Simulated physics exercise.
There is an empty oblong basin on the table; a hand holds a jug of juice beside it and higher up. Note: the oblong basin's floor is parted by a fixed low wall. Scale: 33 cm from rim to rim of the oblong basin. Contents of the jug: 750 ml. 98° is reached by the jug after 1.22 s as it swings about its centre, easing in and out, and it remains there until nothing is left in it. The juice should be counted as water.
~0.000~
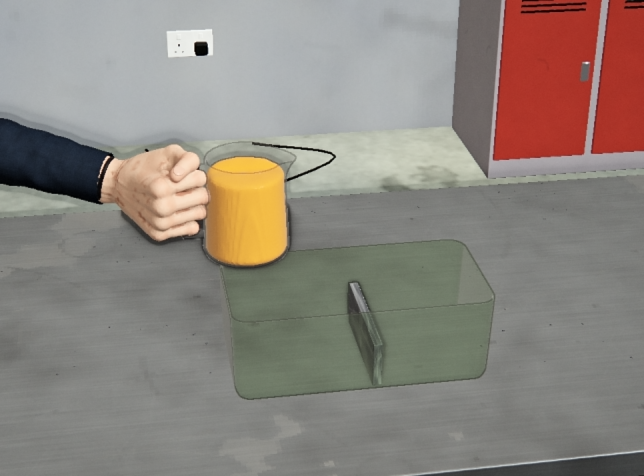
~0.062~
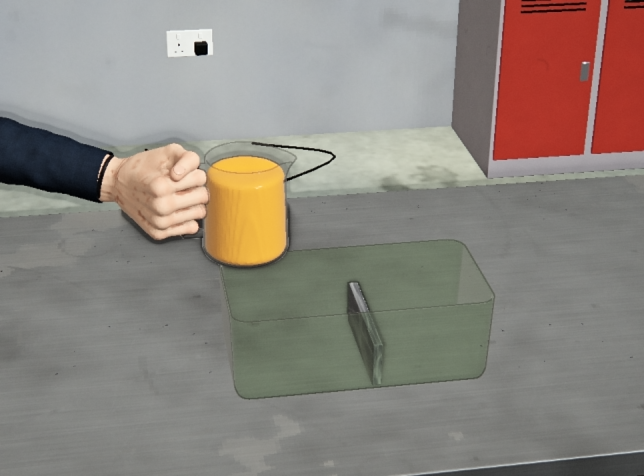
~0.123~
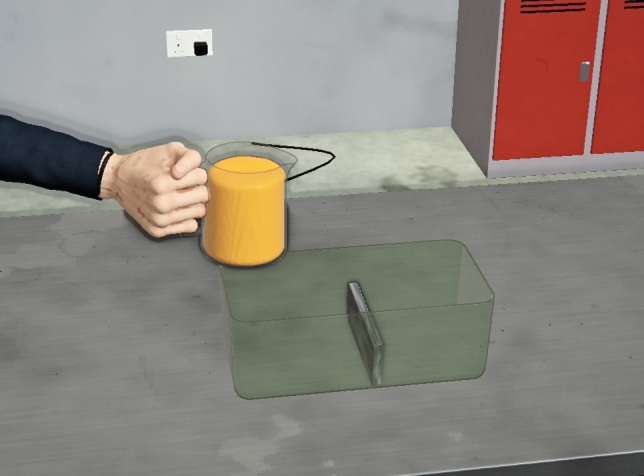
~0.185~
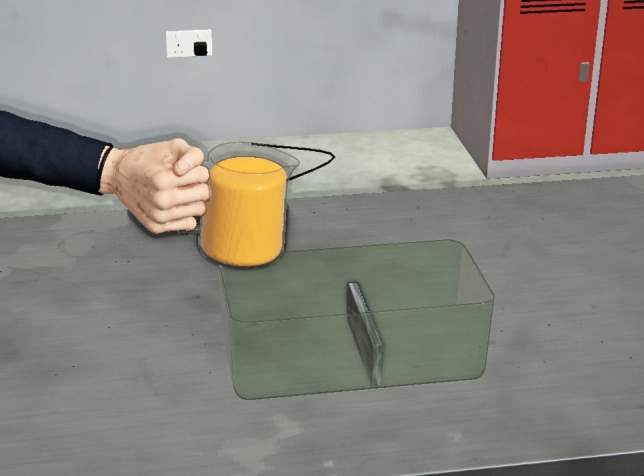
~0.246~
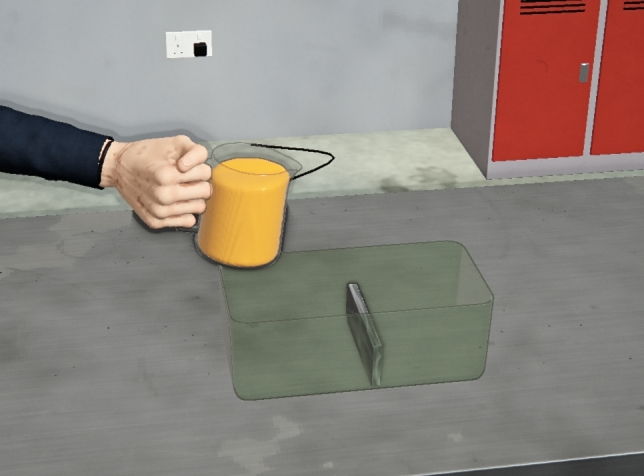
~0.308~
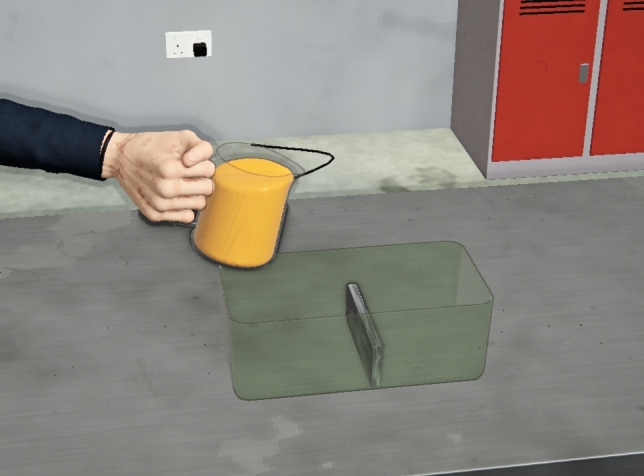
A hand slowly tilts a jug of orange juice slightly rightward beside an empty oblong basin.
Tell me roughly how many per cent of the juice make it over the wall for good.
Roughly 20 per cent make it over.
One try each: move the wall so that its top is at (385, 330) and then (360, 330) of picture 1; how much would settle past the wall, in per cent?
In order, 5 and 45 per cent.
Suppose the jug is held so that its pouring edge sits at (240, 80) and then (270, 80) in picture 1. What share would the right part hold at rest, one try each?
First 5, then 15 per cent.
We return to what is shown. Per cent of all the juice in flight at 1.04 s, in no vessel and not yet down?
Roughly 16 %.
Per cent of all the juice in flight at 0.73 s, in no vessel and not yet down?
10 %.
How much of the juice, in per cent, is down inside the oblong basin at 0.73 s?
Near 4 in a hundred.
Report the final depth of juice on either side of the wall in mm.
On the left it stands about 22 mm, on the right about 6 mm.
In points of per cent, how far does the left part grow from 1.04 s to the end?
I'd put it near 52 percent.
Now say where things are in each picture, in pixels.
The first picture shows tilt 0°; pouring edge (296, 156); surface from (207, 173) to (283, 168); the oblong basin's rim runs from (225, 290) to (479, 270); the wall's top is at (365, 314).
The second picture shows tilt 1°; pouring edge (296, 156); surface from (206, 172) to (283, 168).
The third picture shows tilt 2°; pouring edge (298, 158); surface from (207, 172) to (284, 169).
The fourth picture shows tilt 5°; pouring edge (300, 161); surface from (208, 173) to (286, 168).
The fifth picture shows tilt 10°; pouring edge (302, 165); surface from (210, 175) to (289, 170).
The sixth picture shows tilt 15°; pouring edge (305, 170); surface from (208, 184) to (294, 171).
Then, 0.73 s in, the tilt is 64° and 85 per cent is still to pour, 4 is left of the wall and 1 right of it.
Then, 1.04 s in, the tilt is 93° and 41 per cent is still to pour, 28 is left of the wall and 15 right of it.
Then, 1.37 s in, the tilt is 98° and 11 per cent is still to pour, 65 is left of the wall and 19 right of it.
Then, 1.72 s in, the tilt is 98° and 2 per cent is still to pour, 76 is left of the wall and 20 right of it.
Finally, 79 per cent lies left of the wall, 20 right of it and 1 outside.
